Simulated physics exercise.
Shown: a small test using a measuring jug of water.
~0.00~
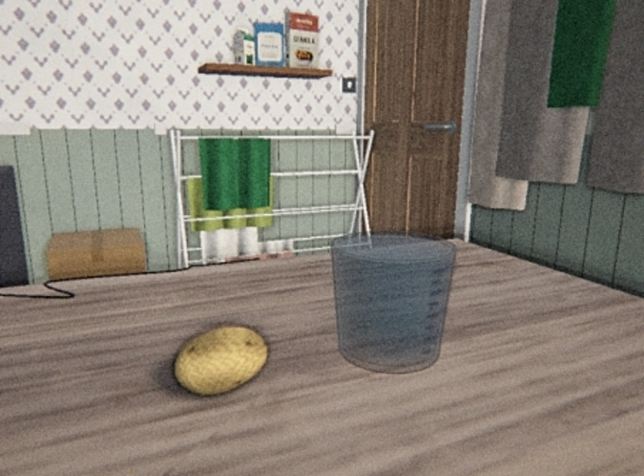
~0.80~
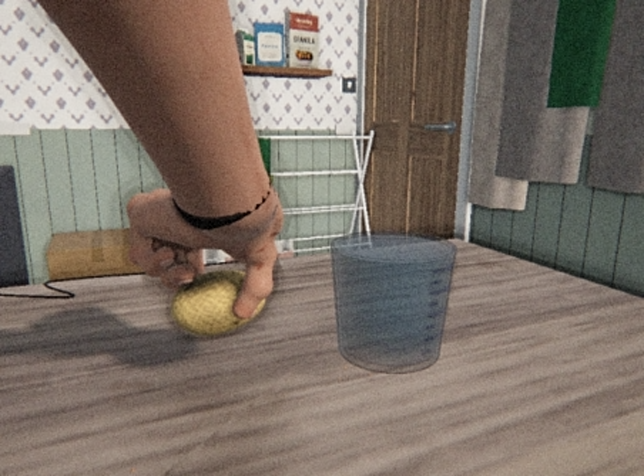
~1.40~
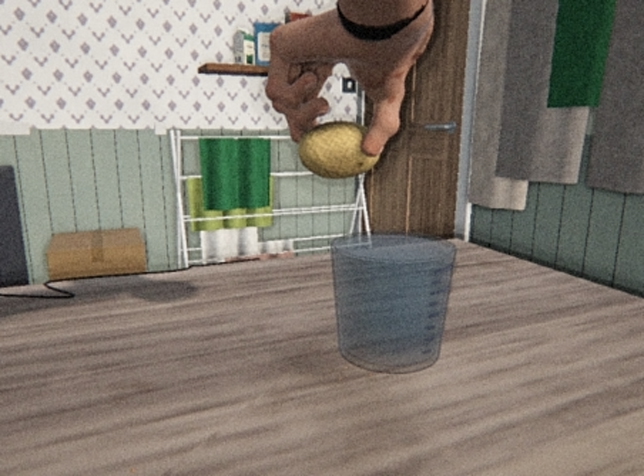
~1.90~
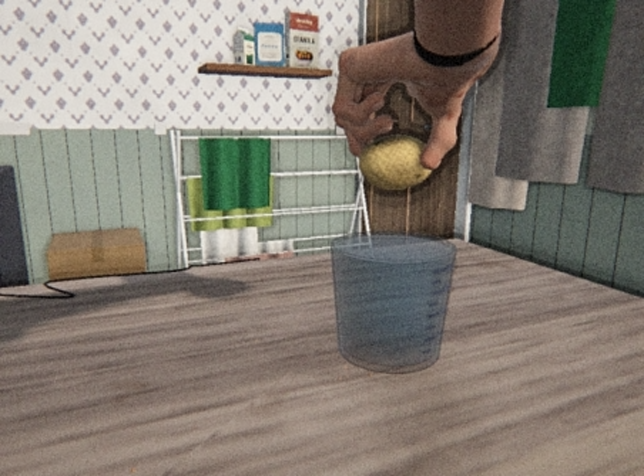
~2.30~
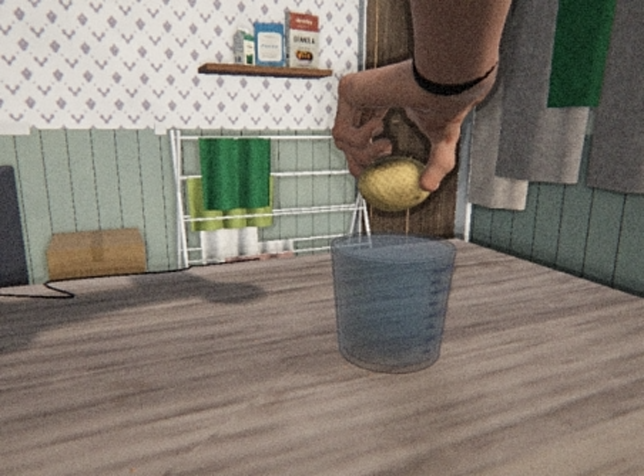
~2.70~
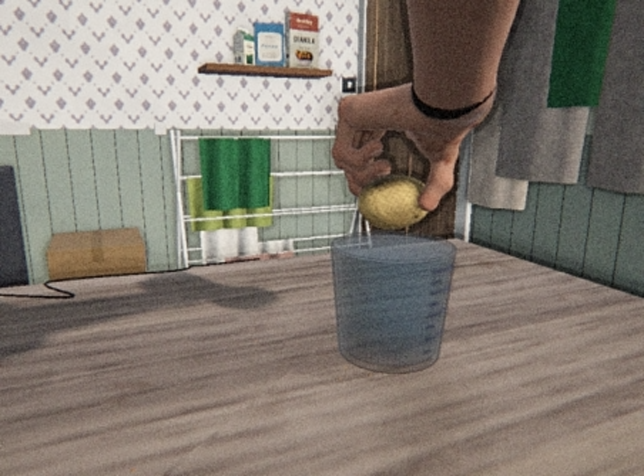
On a wooden tabletop, a hand picked up a potato from beside a clear measuring jug of water, carried it up and to the right, then lowered it to just above the jug.
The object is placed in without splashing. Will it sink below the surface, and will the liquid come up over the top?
Thing: Goes down to the bottom; measuring jug: Spills over the top.
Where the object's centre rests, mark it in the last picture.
(389, 320), more or less.
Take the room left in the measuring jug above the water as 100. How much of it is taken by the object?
Reading: Approximately 300 %.
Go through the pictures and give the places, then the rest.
The potato lies on the top at (221, 359); measuring jug (391, 295) nearly full, in the first frame.
A hand picks up the potato at (218, 302); measuring jug nearly full, surface at (392, 248), in the second frame.
The potato is carried over at (339, 150); measuring jug (391, 295) nearly full, in the third frame.
The potato is above the measuring jug at (396, 163); measuring jug nearly full, surface at (392, 248), in the fourth frame.
The potato comes down at (395, 184); measuring jug (391, 295) nearly full, in the fifth frame.
The potato is just over the surface at (394, 202); measuring jug nearly full, surface at (392, 248), in the sixth frame.
After 3.0 s, the potato enters the water; the measuring jug is full to the brim; a puddle lies round it.
After 3.4 s, the potato goes on down; the measuring jug is full to the brim; a puddle lies round it.
After 5.0 s, the potato rests at the bottom; the measuring jug is full to the brim; a puddle lies round it.
